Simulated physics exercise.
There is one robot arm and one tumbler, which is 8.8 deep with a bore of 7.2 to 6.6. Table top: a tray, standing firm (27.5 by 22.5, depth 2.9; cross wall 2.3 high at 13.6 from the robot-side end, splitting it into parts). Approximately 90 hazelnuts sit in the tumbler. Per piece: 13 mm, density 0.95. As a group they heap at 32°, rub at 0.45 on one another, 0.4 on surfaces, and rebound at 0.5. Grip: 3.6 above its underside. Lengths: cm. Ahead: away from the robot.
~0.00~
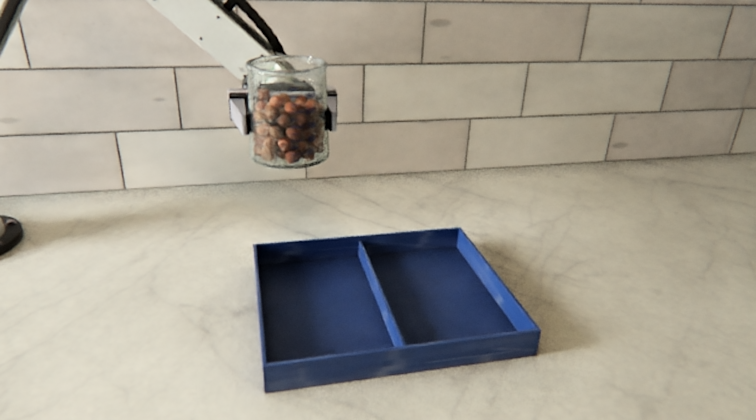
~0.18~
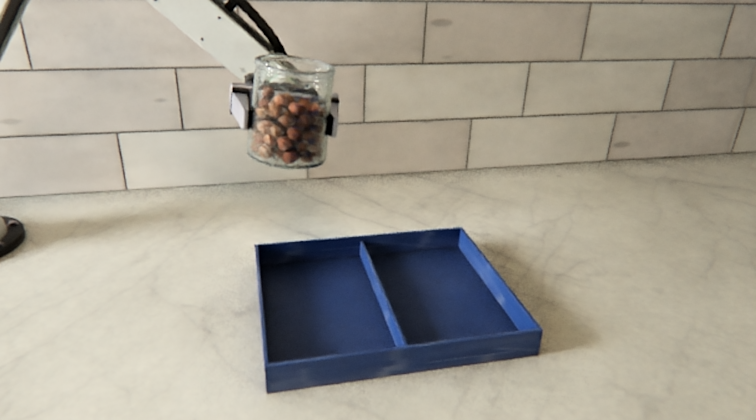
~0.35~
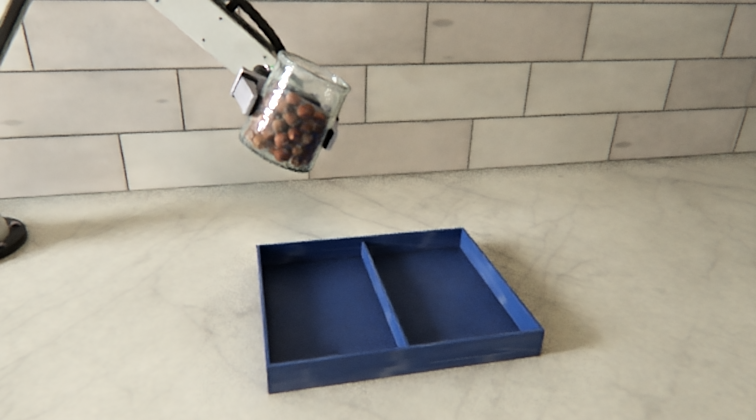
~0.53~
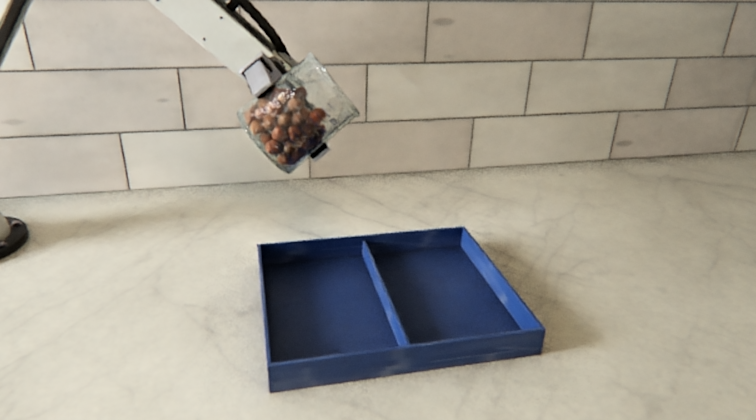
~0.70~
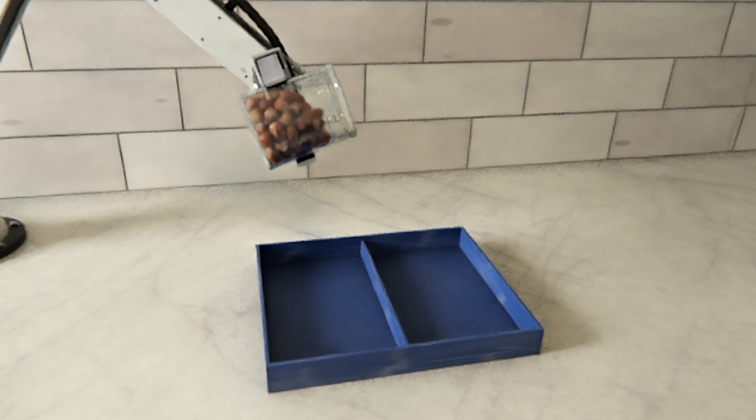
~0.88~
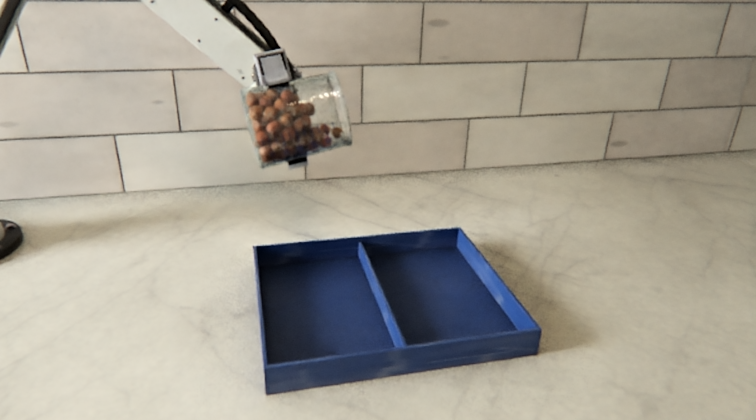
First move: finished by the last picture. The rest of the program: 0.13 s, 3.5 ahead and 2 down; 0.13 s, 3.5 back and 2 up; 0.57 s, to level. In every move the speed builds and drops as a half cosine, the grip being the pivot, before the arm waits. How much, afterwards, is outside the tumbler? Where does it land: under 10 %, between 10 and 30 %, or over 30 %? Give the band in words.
It falls in the band between 10 and 30 %.
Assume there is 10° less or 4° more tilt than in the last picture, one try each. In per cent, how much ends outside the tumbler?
I'd expect close to 0 and then 10 per cent.
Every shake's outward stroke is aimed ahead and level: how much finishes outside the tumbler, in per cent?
Roughly 25 percent of it.
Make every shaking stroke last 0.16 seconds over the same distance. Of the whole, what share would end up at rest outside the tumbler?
Then about 5 per cent.
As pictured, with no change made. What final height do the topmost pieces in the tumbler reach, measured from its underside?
It reaches close to 6.5 cm in the end.
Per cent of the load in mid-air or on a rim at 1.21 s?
I'd reckon close to 14 per cent.
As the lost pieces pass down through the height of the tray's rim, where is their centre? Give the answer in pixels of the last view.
I'd say somewhere around (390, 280).
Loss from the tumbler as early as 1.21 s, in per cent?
About 15 per cent.
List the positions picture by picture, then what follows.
Tumbler middle at (288, 112), level; upper third of the load around (288, 108), from x 260 to 320, top at y 95; 92 in the tumbler, in the first picture.
Tumbler middle at (291, 112), tilted 8° forward; upper third of the load around (288, 110), from x 260 to 320, top at y 90, in the second picture.
Tumbler middle at (295, 113), tilted 27° forward; upper third of the load around (284, 110), from x 255 to 320, top at y 85, in the third picture.
Tumbler middle at (298, 115), tilted 52° forward; upper third of the load around (285, 108), from x 250 to 320, top at y 90, in the fourth picture.
Tumbler middle at (298, 117), tilted 71° forward; upper third of the load around (277, 107), from x 255 to 325, top at y 90, in the fifth picture.
Tumbler middle at (296, 120), tilted 79° forward; upper third of the load around (274, 109), from x 250 to 340, top at y 95; 92 in the tumbler, in the sixth picture.
By 1.21 s, tilted 76° forward, highest piece 24 above the table; 79 in the tumbler, 13 in flight or on a rim.
By 1.54 s, tilted 15° forward, highest piece 28 above the table; 79 in the tumbler, 9 in the far-side part, 4 in the robot-side part.
By 1.91 s, level, highest piece 26 above the table; 79 in the tumbler, 9 in the far-side part, 4 in the robot-side part.
By 2.96 s, level, highest piece 26 above the table; 79 in the tumbler, 9 in the far-side part, 4 in the robot-side part.
Final count, 79 in the tumbler, 9 in the far-side part, 4 in the robot-side part. That is 14 % outside the tumbler.
